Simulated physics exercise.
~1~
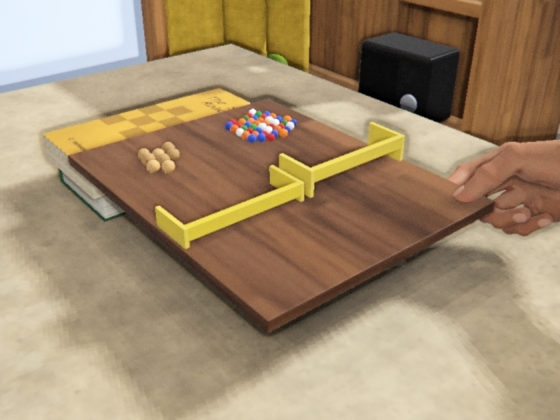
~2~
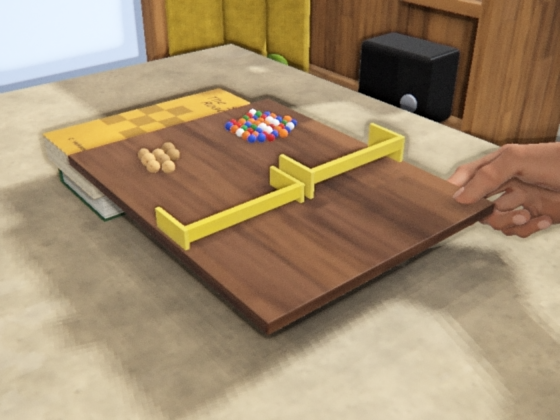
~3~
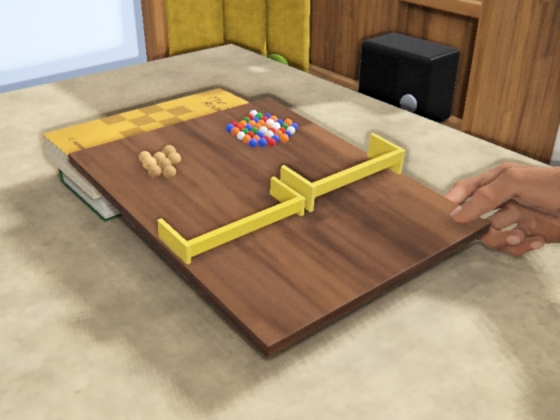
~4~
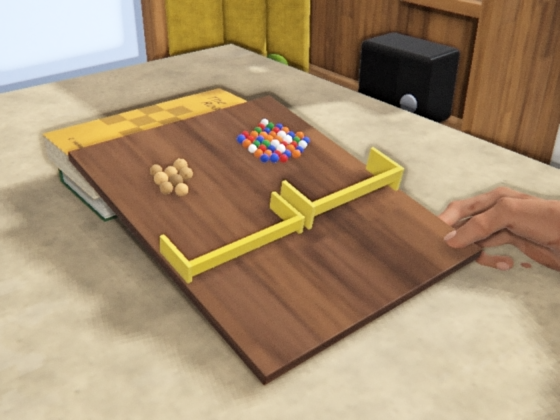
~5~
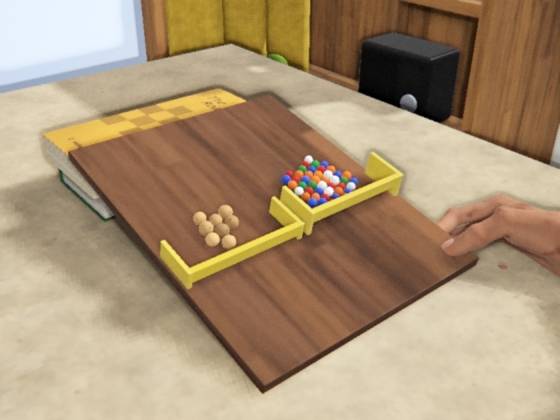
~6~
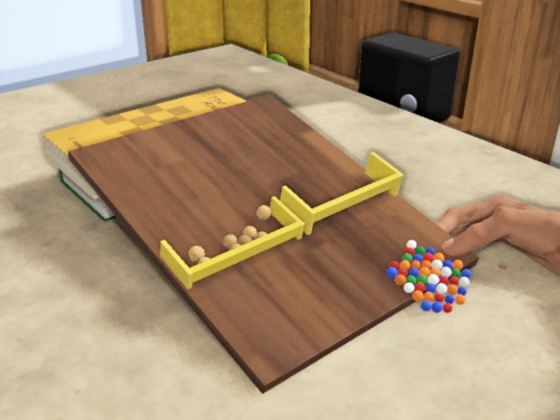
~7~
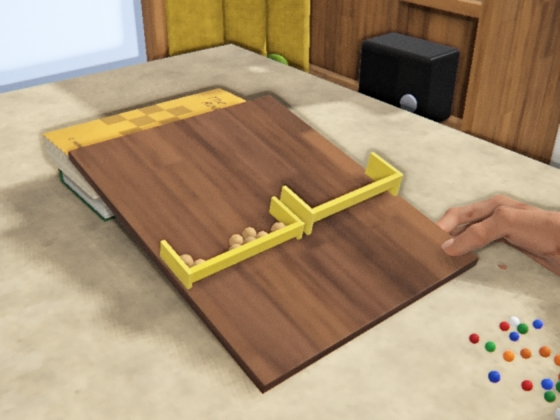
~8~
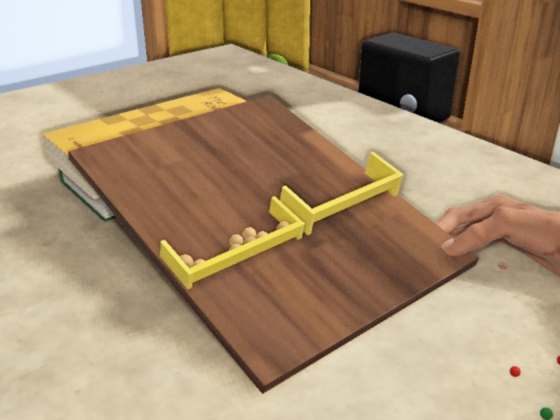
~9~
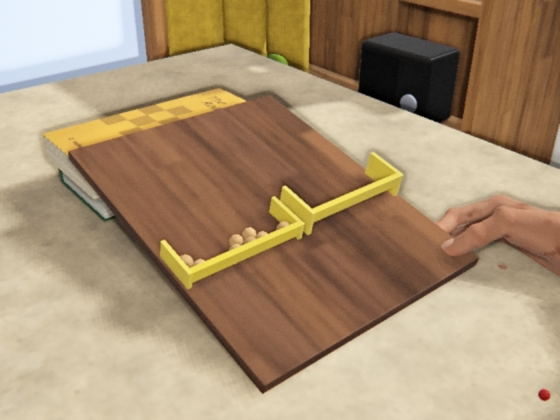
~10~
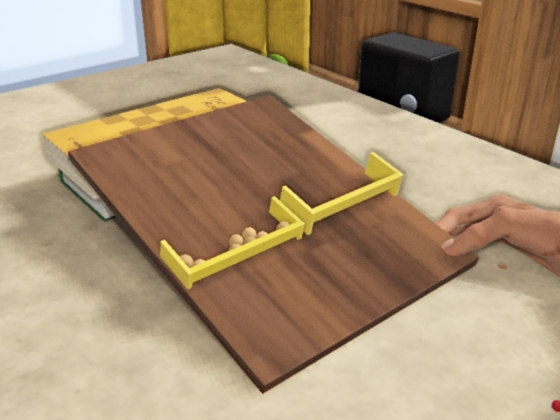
On a pale, mottled tabletop, a hand holds up the near end of a wooden board whose far end rests on books, with two yellow bars fixed across it. A cluster of tan balls and a batch of smaller multicoloured balls sit near the top. The hand lowers its end, the board tilts into a ramp, and both groups roll down towards the bars. The tan balls stop behind the left bar, while the colourful ones pass the right bar, spill onto the table and scatter out of view at lower right, leaving a red one at the edge.
